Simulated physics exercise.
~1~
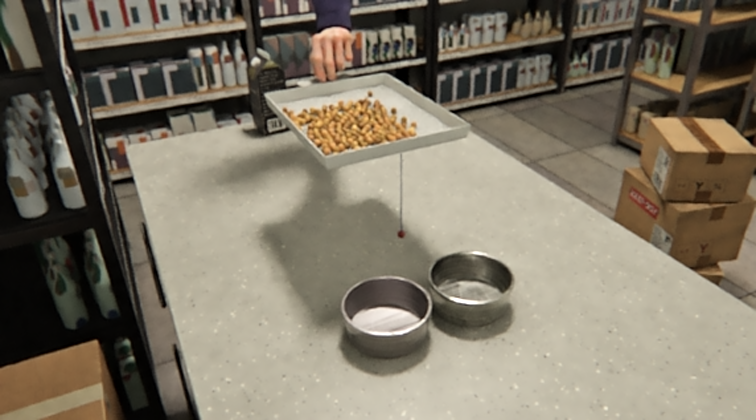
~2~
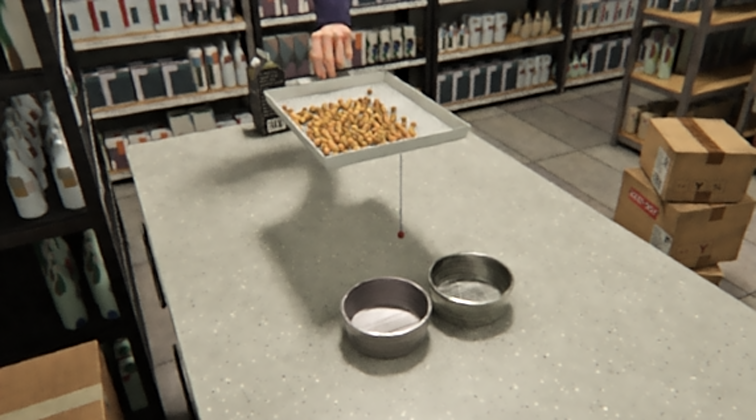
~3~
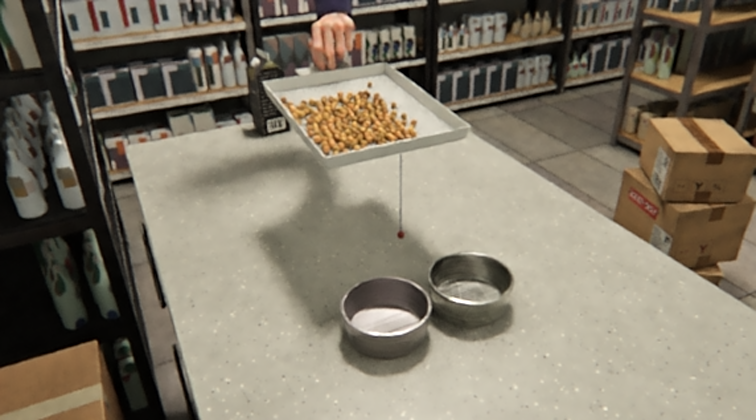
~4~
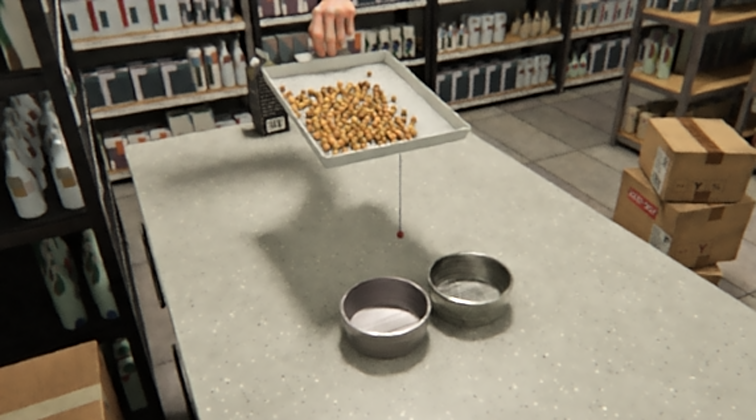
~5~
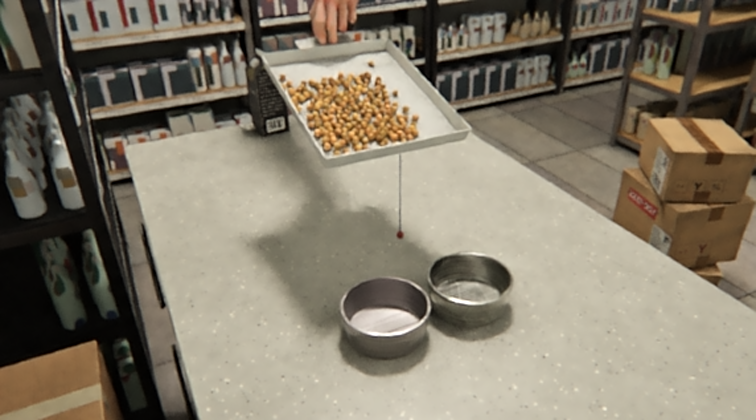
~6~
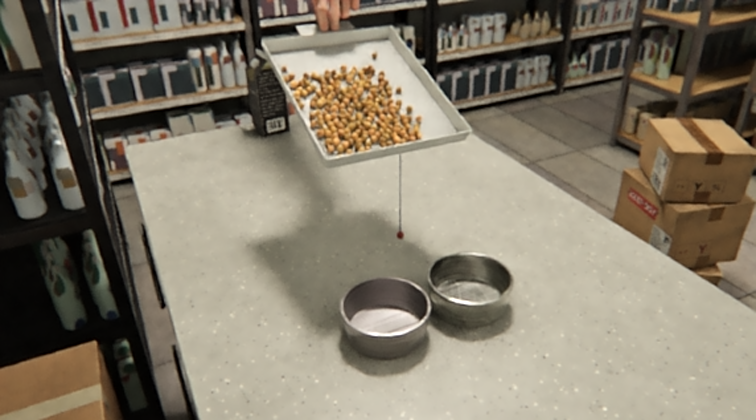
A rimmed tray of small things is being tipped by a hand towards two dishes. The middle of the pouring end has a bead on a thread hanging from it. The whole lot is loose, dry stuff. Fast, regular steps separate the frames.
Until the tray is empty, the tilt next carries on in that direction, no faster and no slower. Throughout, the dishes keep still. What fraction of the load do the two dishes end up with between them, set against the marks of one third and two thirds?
Between them they get less than one third of it.
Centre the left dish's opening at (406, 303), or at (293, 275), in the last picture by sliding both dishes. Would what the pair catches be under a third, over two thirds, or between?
Spot one, less than a third; spot two, less than a third.
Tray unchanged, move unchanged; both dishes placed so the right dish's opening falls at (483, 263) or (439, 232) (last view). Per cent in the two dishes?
First try: Roughly 60 per cent; second try: Roughly 20 per cent.
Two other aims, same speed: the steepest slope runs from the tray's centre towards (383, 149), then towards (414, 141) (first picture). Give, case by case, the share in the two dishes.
First heading roughly 20 %, second roughly 10 %.
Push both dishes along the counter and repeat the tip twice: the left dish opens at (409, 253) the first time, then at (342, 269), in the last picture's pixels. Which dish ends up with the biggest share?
In order: The left-hand one. Then: The right-hand one.
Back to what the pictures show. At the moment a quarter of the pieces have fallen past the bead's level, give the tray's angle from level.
Close to 95° of tilt at that moment.
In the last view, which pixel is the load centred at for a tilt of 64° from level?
Roughly (396, 134).
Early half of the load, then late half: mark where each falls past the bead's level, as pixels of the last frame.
Early-half point (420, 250); late-half point (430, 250).
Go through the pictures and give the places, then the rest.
Corners of the pouring end at (326, 155) and (467, 124), level; middle of the load at (355, 124), round wooden beads; left dish at (407, 341); right dish at (494, 310); bead on its thread at (401, 234), in the first picture.
Corners of the pouring end at (326, 155) and (466, 125), level; middle of the load at (355, 123), in the second picture.
Corners of the pouring end at (327, 156) and (467, 126), tipped barely, level across its low end; middle of the load at (355, 119), in the third picture.
Corners of the pouring end at (327, 156) and (467, 126), tipped a little, level across its low end; middle of the load at (354, 113), in the fourth picture.
Corners of the pouring end at (327, 156) and (468, 128), tipped clearly, level across its low end; middle of the load at (356, 109), in the fifth picture.
Corners of the pouring end at (328, 157) and (468, 129), tipped clearly, level across its low end; middle of the load at (359, 107), nearly all on the move; left dish at (406, 342); right dish at (493, 311), in the sixth picture.
Soon after the last picture, tray tipped steeply; nearly all on the tray; a stray few in the air.
A little later, tray tipped past a quarter turn; about a quarter on the tray; a small part in the left dish; a stray few in the right dish; about a third outside both; about a third in the air.
Later still, tray tipped past a quarter turn; a small part in the left dish; a small part in the right dish; most outside both.
By the end, tray tipped past a quarter turn; about a quarter in the left dish; a small part in the right dish; most outside both.
